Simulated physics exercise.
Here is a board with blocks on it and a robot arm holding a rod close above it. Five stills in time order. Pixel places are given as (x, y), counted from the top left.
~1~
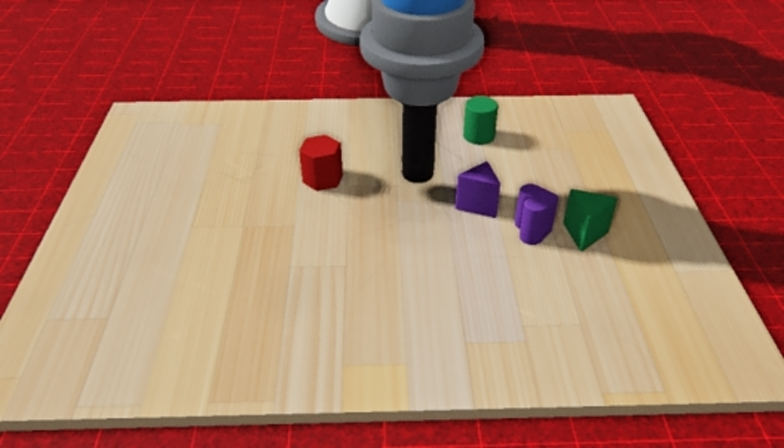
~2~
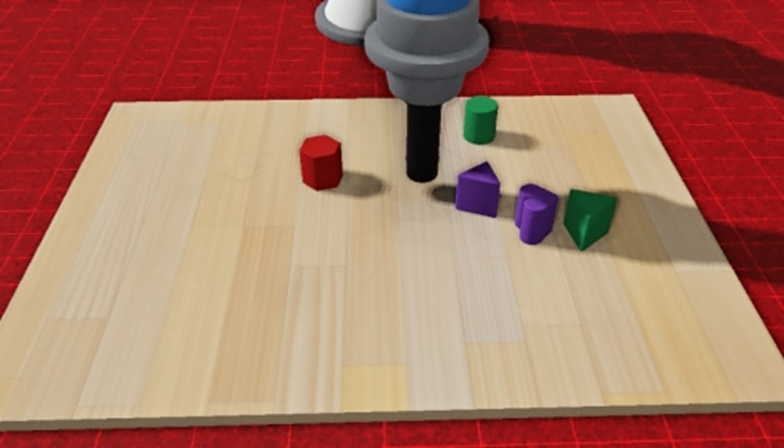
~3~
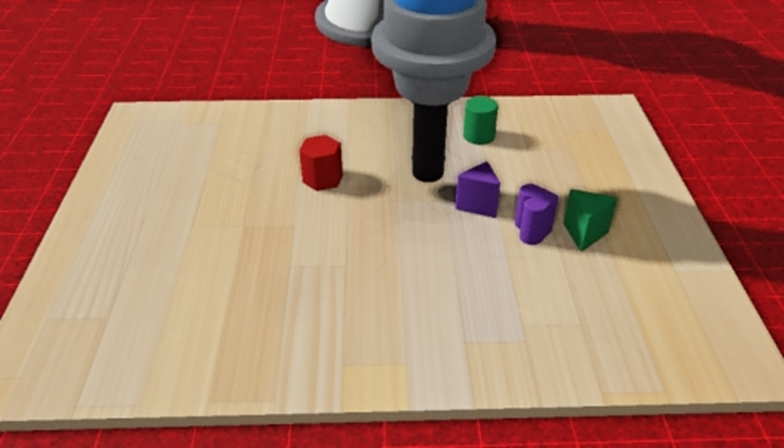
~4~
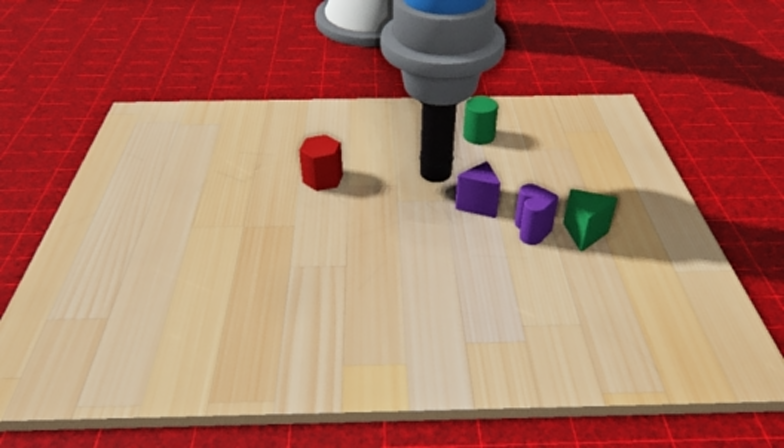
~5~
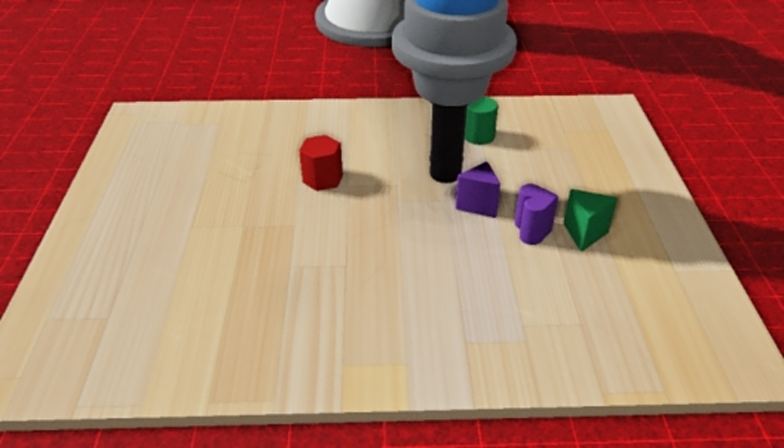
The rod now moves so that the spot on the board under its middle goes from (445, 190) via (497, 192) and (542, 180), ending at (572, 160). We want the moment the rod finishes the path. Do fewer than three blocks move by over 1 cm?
My answer is yes.
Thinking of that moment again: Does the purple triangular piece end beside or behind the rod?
Yes - that is the case.
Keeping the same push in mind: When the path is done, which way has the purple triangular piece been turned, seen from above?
From overhead, the rotation is clockwise.
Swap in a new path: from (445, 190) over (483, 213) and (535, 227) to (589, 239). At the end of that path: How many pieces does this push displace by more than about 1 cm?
Three or more will move.
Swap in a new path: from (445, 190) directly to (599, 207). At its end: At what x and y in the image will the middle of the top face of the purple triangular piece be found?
Answer: (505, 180).
What follows on the original path. One third of the way, rod (499, 176); purple triangular piece (497, 176), turned 35° clockwise.
Two thirds of the way, rod (545, 165); purple triangular piece (497, 176), turned 35° clockwise.
At the end, rod (575, 145); purple triangular piece (497, 176), turned 35° clockwise; purple heart block unmoved.
